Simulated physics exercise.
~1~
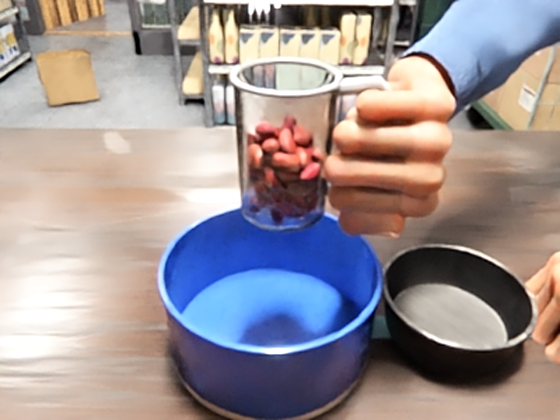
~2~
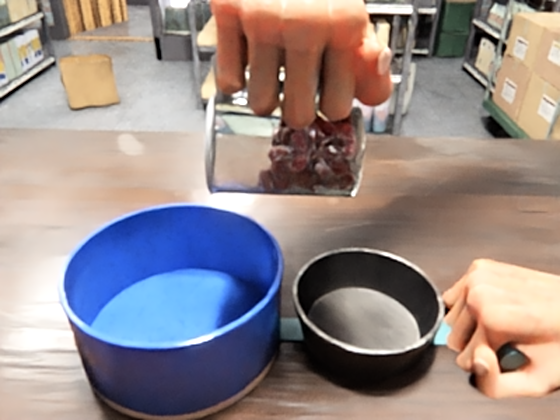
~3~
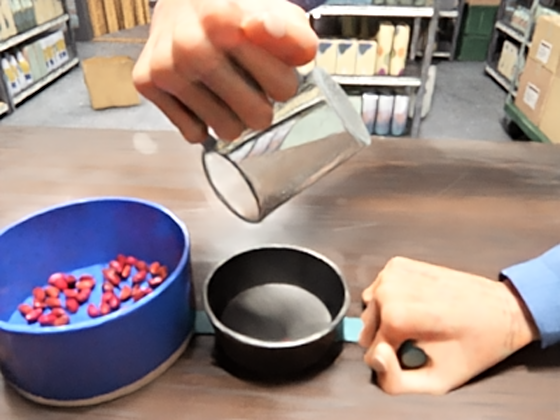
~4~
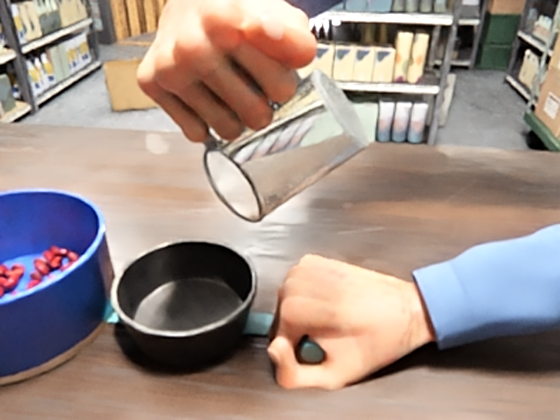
At first, a hand holds a clear cup of red kidney beans upright above a blue pot on a wooden table, while another hand is at the edge of a small black dish beside it. The pot and dish, joined by a strip, slide left together as the cup tips onto its side with the beans still in it. The cup tilts further until its mouth points downward, and the beans end up in the blue pot. The pot and dish continue left beneath the emptied, tilted cup. Finally, the beans lie in the pot, partly out of view, and the black dish remains empty.
